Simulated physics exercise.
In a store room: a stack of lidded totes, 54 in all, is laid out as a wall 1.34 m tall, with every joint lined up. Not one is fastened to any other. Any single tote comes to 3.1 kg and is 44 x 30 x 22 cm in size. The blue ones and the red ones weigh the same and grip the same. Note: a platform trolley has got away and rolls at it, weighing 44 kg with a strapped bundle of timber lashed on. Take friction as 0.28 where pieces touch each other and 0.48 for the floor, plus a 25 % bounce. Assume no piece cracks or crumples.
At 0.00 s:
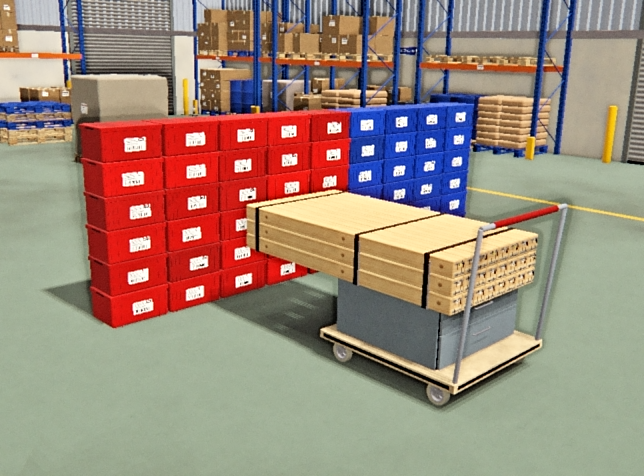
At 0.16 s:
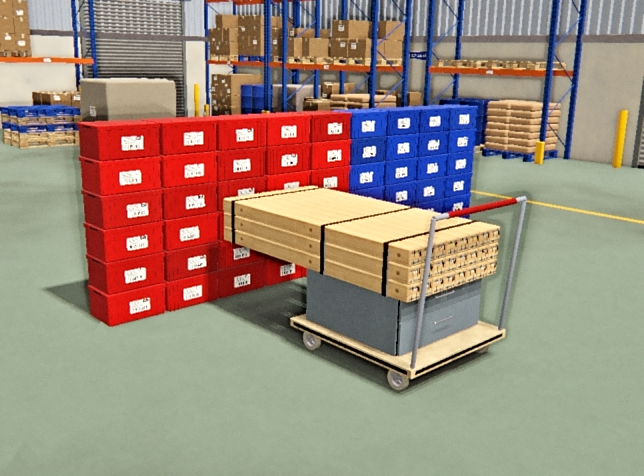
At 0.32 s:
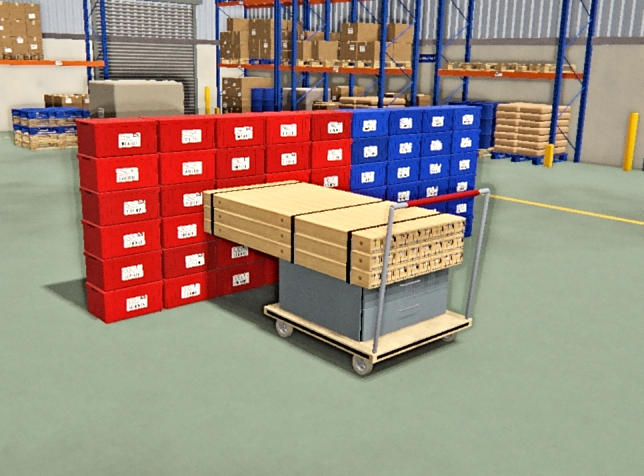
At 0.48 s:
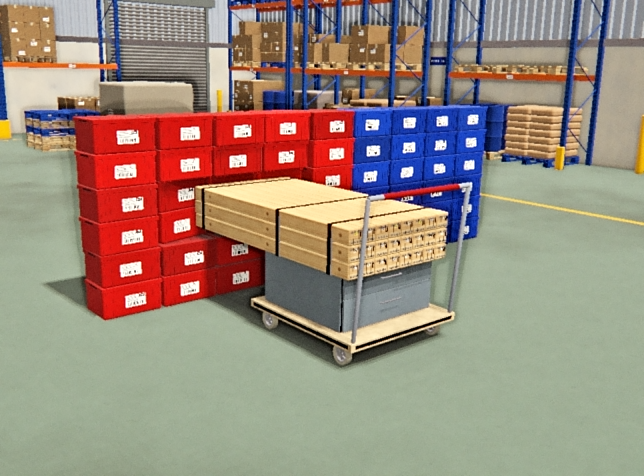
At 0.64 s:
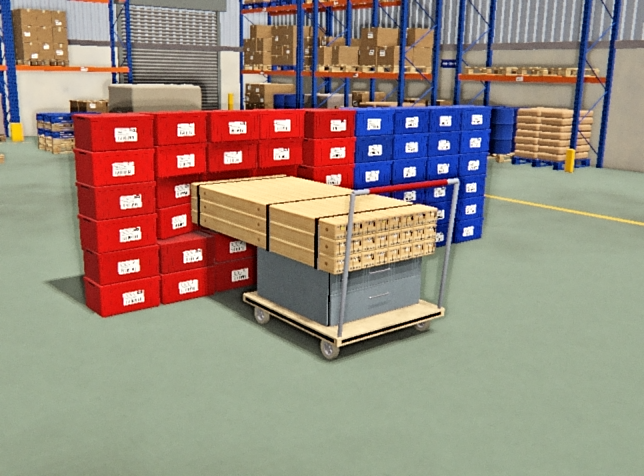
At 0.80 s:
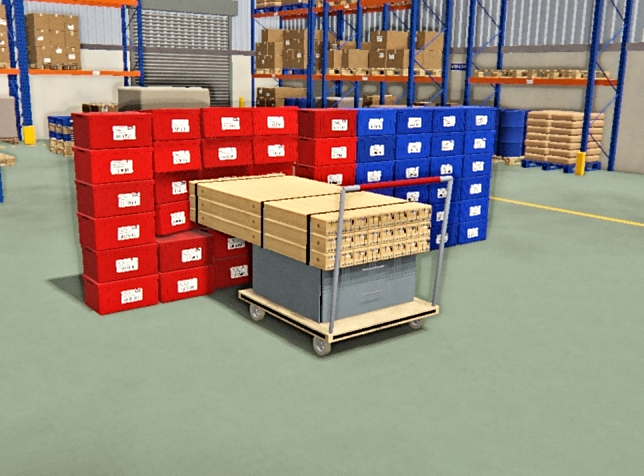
The clip opens on a platform trolley loaded with strapped timber beside a wall of red and blue totes in a warehouse. The trolley rolls left toward the red section until the load meets it, then presses in, shifting several red totes slightly and leaving some tilted a little.
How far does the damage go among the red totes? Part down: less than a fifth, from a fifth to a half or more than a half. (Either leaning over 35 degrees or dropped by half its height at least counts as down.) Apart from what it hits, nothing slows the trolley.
My call for the part down: Middle, a fifth to half.
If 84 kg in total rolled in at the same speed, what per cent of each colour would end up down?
You'd get blue at 0 and red at 40 per cent down.
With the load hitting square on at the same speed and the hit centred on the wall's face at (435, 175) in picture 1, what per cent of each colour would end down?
Then blue ends 50 per cent down and red 0 per cent.
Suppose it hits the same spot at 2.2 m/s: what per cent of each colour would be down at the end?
Result - blue: 0%; red: 40%.
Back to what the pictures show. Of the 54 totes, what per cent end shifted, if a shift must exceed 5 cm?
It is 20 per cent.
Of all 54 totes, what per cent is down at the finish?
Close to 20 per cent of them.
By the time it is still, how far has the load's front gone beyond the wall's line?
About 25 cm beyond it.
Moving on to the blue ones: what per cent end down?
For blue, 0 per cent end down.
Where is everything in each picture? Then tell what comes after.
In the first picture (we follow the side turned to the camera; the camera moves round a little), load (252, 219) 45 cm short of the wall; top red tote (245, 134); top blue tote (403, 121); no piece has moved.
In the second picture, load (228, 212) 22 cm short of the wall; top red tote (244, 134).
In the third picture, load (208, 205) just touching; top red tote (243, 132).
In the fourth picture, load (199, 199) 14 cm into the wall's line; top red tote (242, 130) displaced 18 mm; 12 stirred so far.
In the fifth picture, load (194, 196) 20 cm into the wall's line; top red tote (237, 127) displaced 9 cm; 14 stirred so far.
In the sixth picture, load (193, 194) 24 cm into the wall's line; top red tote (230, 122) tipped 8°; top blue tote (416, 122); steepest lean 8°, the tote at (277, 121); 16 stirred so far.
Around 1.14 s, load 27 cm past the wall's line, stopped; 2 of the 30 red totes down (2 of 54 in all colours); top red tote tipped 34°, 9 cm lower.
Around 1.44 s, load 27 cm past the wall's line, stopped; 12 of the 30 red totes down (12 of 54 in all colours); top red tote tipped 70°, 78 cm lower.
Finally (2.6 s), load 27 cm past the wall's line, stopped; 12 of the 30 red totes down (12 of 54 in all colours); top red tote on its side; top blue tote unmoved. That is 40 per cent. Seen by the last camera, middles, top red tote near (147, 229), top blue tote near (404, 121).
